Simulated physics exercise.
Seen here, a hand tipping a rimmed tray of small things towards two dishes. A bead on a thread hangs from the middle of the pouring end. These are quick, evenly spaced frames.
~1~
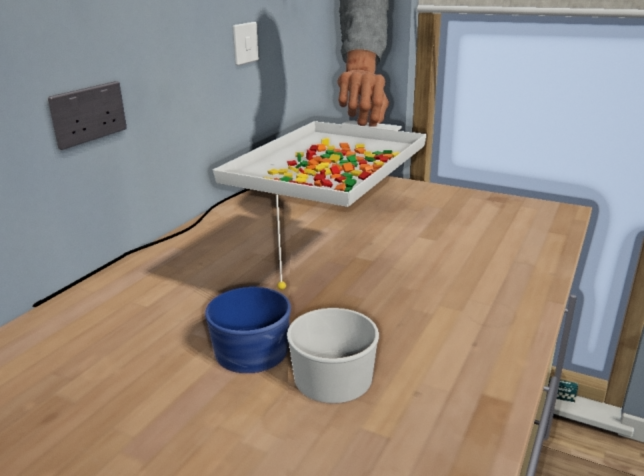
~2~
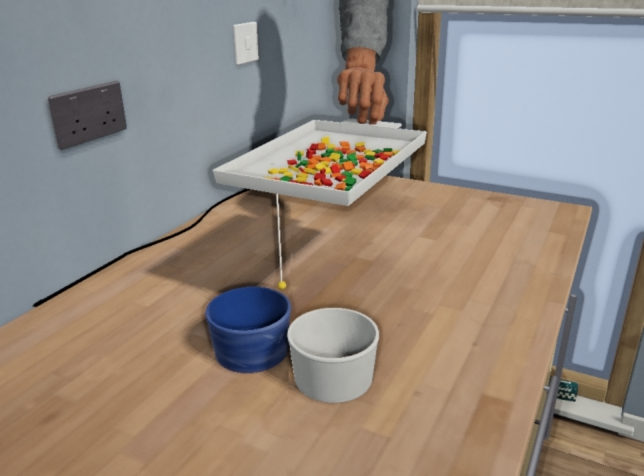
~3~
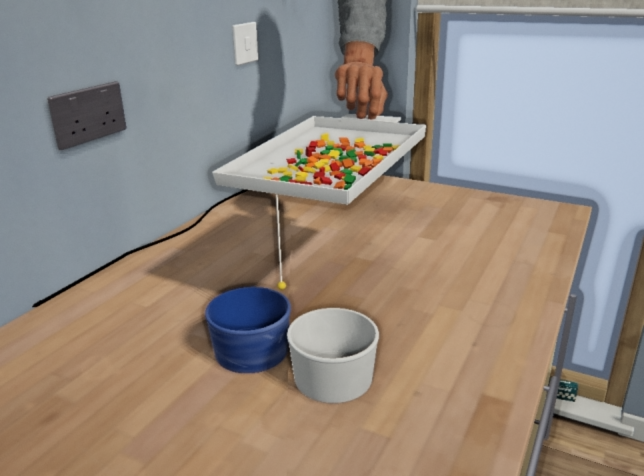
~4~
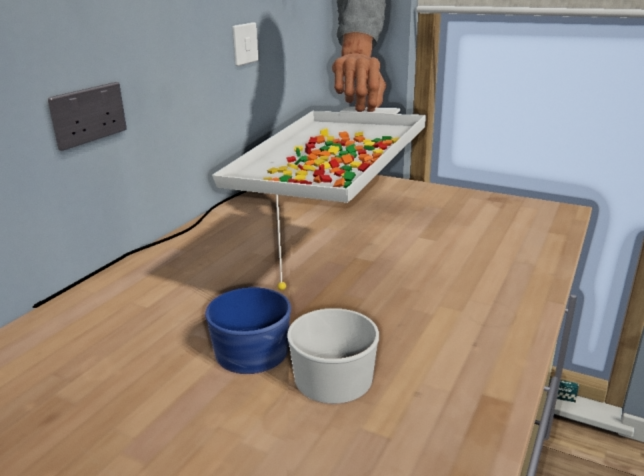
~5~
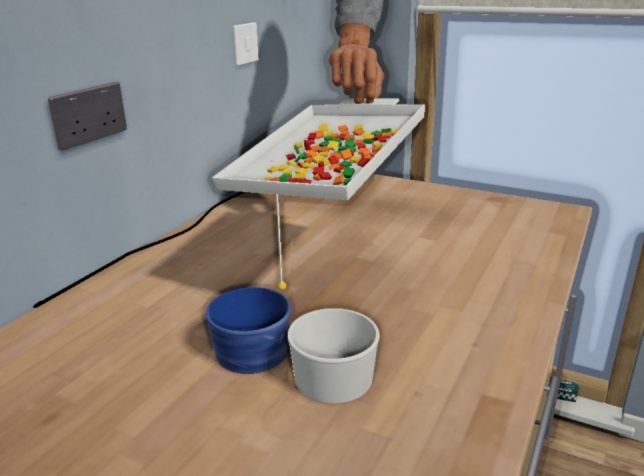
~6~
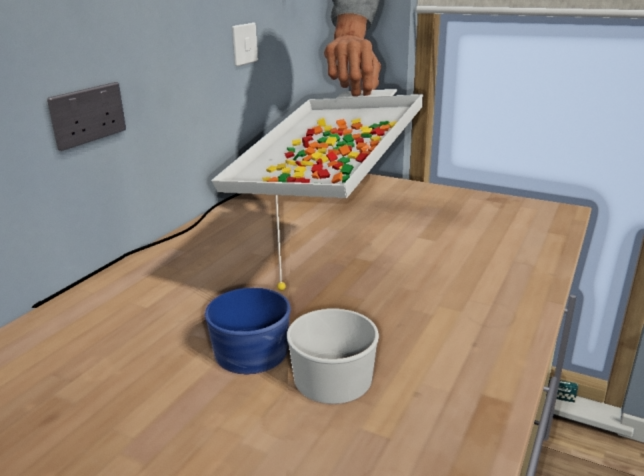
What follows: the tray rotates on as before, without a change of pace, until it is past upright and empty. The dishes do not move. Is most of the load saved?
In the dishes lies under half of it.
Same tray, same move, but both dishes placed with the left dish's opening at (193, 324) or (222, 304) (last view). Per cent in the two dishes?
In turn 0 and 40 in a hundred.
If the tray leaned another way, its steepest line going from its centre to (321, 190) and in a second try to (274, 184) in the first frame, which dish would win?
At the first place the right one, at the second left.
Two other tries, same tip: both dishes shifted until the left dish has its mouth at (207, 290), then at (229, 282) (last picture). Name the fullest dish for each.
At the first place the dish on the left, at the second the left one.
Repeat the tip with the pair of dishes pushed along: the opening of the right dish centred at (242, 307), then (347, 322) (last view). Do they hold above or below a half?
First under half, then below a half.
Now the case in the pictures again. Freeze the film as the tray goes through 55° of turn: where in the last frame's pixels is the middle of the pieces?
Near (261, 163).
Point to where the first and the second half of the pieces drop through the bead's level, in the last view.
At about (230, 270), then at (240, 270).
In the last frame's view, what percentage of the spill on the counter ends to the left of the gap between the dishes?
Close to 100 per cent.
Shortly afterwards, tray tipped steeply; the whole lot on the tray.
Next, tray tipped right over; the bulk on the tray; only a few in the left dish; a little outside both; only a few in the air.
Some moments later, tray tipped past a quarter turn; near a quarter in the left dish; the bulk outside both.
In the end, tray tipped past a quarter turn; none at all in the right dish; near a quarter in the left dish; the bulk outside both.
